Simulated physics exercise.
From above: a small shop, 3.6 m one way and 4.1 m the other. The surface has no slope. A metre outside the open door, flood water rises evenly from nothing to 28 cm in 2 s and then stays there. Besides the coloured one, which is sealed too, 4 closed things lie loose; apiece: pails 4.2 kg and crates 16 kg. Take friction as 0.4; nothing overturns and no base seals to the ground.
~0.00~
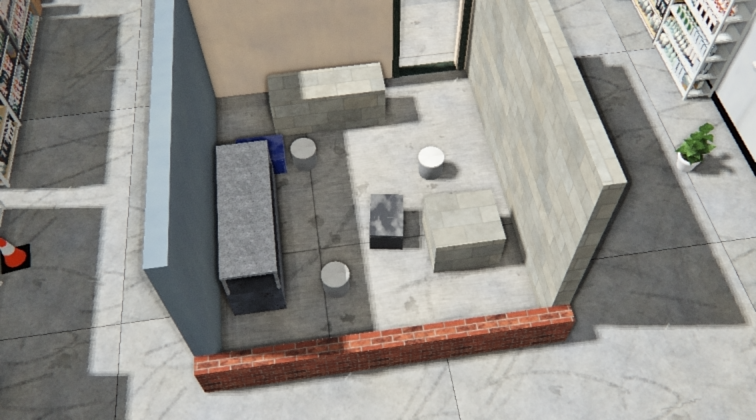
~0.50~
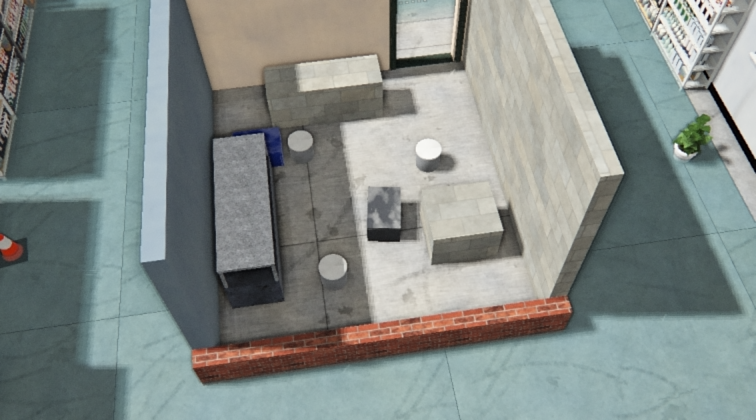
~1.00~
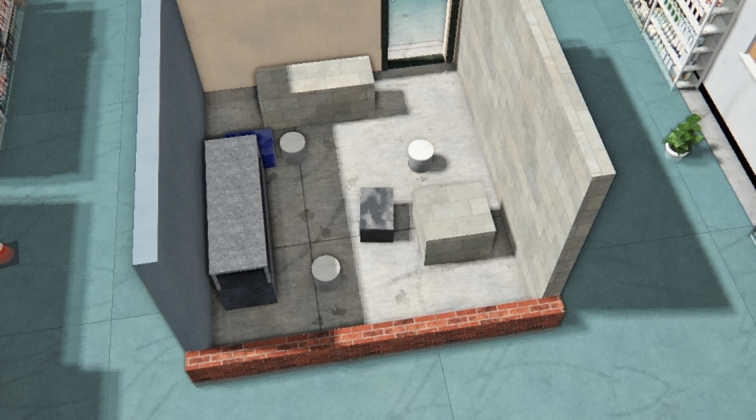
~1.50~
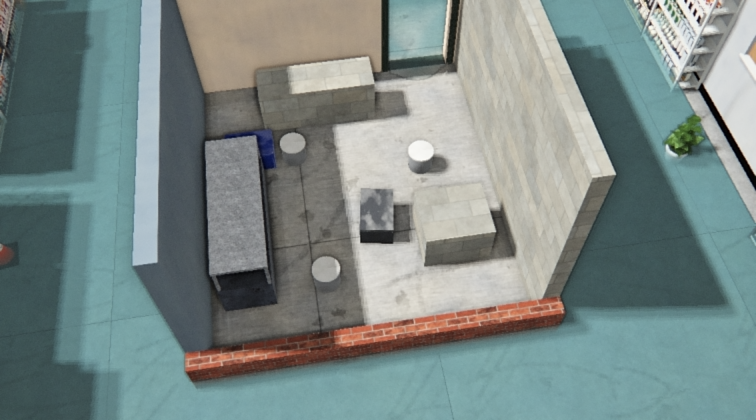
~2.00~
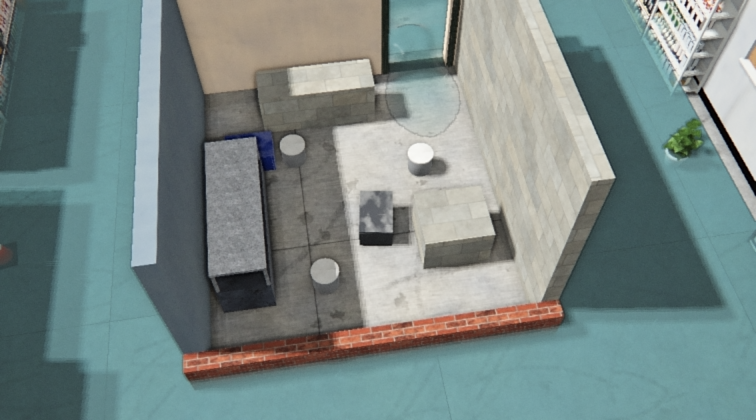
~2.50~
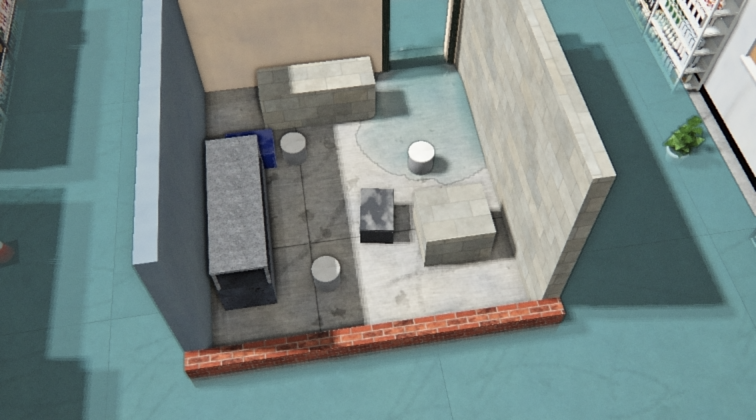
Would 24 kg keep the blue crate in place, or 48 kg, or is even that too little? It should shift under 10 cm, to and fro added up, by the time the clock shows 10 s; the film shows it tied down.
Verdict: Only the higher weight holds it.
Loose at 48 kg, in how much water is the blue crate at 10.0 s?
About 10 cm.
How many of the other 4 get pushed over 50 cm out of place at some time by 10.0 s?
I count 4.
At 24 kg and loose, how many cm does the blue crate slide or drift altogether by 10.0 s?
About 50 cm.
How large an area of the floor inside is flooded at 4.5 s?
About 8.5 m2.
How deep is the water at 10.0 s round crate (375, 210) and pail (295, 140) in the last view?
About 12 and 10 cm.
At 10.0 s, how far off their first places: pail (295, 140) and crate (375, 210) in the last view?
In that order: 60 cm, 100 cm.
After 3.5 s the blue crate would be 0 cm from its start with 24 kg and 0 cm from its start with 48 kg; 0 cm of water round it then.
After 4.5 s the blue crate would be 0 cm from its start with 24 kg and 0 cm from its start with 48 kg; 0 cm of water round it then.
After 7.0 s the blue crate would be 0 cm from its start with 24 kg and 0 cm from its start with 48 kg; 4 cm of water round it then.
After 10.0 s the blue crate would be 41 cm from its start with 24 kg and 0 cm from its start with 48 kg; 10 cm of water round it then.
